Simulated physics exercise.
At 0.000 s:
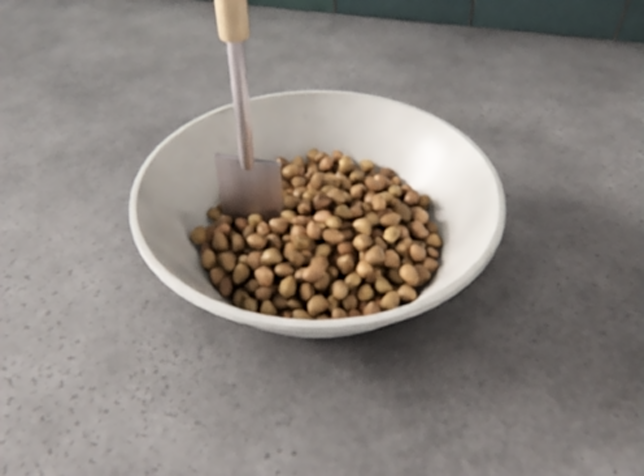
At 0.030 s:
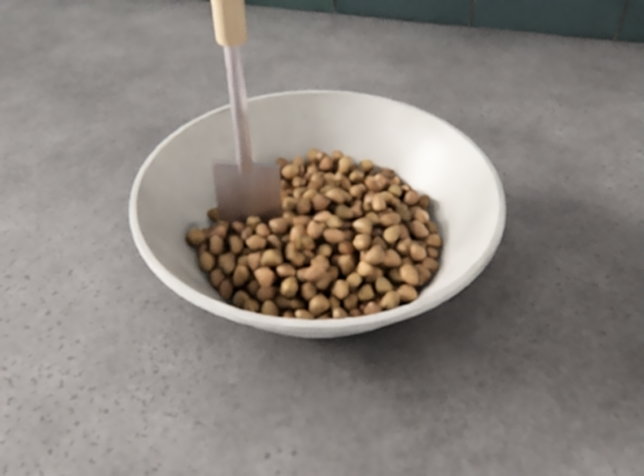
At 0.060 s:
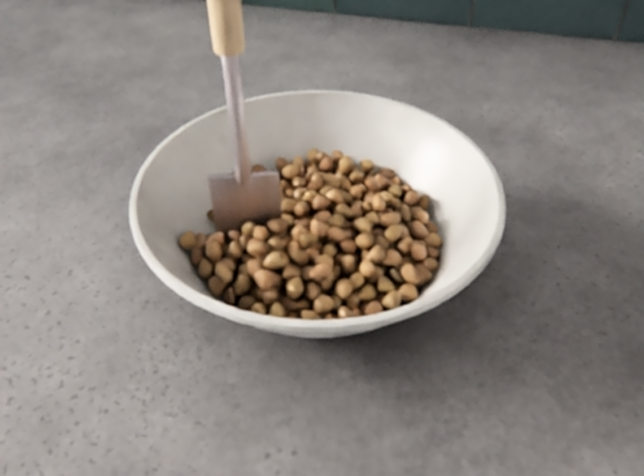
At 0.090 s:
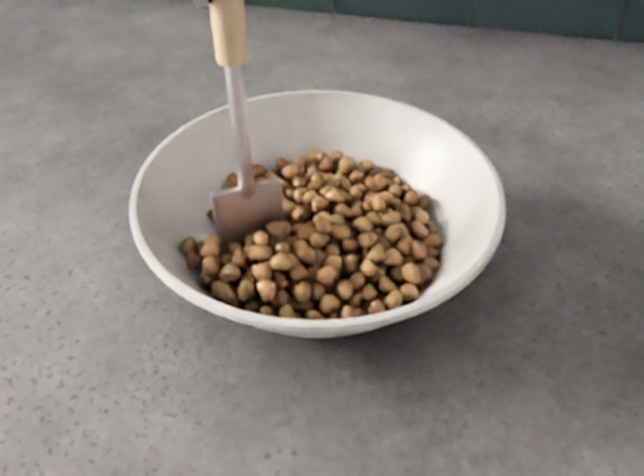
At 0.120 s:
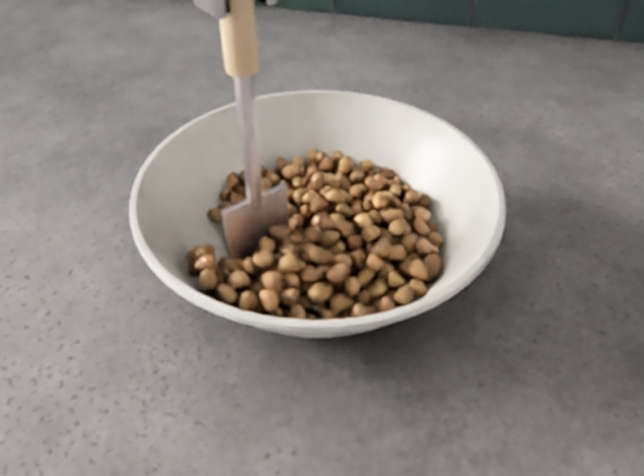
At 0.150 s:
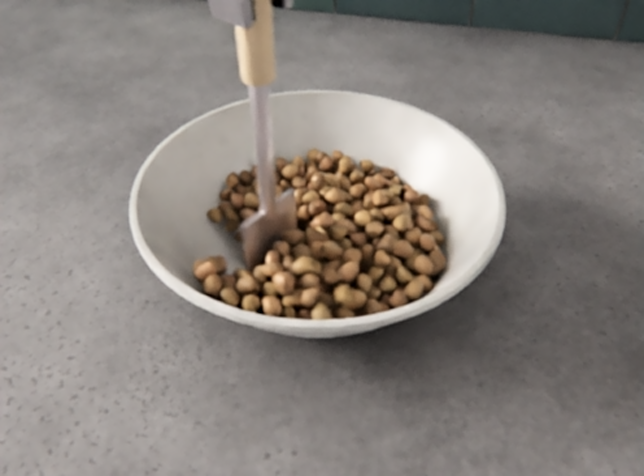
A wooden-handled spatula held upright sweeps slowly through brown beans along the left side of a white bowl, pushing them aside.
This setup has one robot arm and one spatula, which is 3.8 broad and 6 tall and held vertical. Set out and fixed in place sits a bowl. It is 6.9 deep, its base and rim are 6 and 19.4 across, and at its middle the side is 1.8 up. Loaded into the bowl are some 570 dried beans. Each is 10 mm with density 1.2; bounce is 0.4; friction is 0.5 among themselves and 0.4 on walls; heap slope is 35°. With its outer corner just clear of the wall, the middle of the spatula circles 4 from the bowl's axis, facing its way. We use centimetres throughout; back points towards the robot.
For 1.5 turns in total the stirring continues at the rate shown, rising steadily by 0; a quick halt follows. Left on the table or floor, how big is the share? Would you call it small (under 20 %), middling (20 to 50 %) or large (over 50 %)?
I would call it small.
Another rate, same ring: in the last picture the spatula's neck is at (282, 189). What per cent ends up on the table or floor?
Roughly 10 per cent.
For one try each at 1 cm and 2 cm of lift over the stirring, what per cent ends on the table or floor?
Try one: Around 5 %; try two: Around 5 %.
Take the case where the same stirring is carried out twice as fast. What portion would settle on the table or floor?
Near 35 in a hundred, it would be.
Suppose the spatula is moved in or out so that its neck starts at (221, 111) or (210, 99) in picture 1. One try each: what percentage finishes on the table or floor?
Near 15 per cent and near 5 per cent, in that order.
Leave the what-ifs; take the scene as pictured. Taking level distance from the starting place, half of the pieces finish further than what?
Something near 8 cm, measured level.
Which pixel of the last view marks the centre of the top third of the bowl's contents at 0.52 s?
Look near (324, 141) for its middle.
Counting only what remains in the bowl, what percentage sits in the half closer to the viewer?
Roughly 40 percent of it.
By 0.52 s, 251° round, highest piece 8 above the table; 560 in the bowl, 4 on the table or floor, 4 in flight or on the tool.
By 0.89 s, 77° round, highest piece 8 above the table; 550 in the bowl, 15 on the table or floor, 3 in flight or on the tool.
By 1.27 s, 180° round, highest piece 8 above the table; 543 in the bowl, 25 on the table or floor.
By 1.97 s, 180° round, highest piece 8 above the table; 543 in the bowl, 25 on the table or floor.
Final count, 543 in the bowl, 25 on the table or floor. That is 4 % on the table or floor.
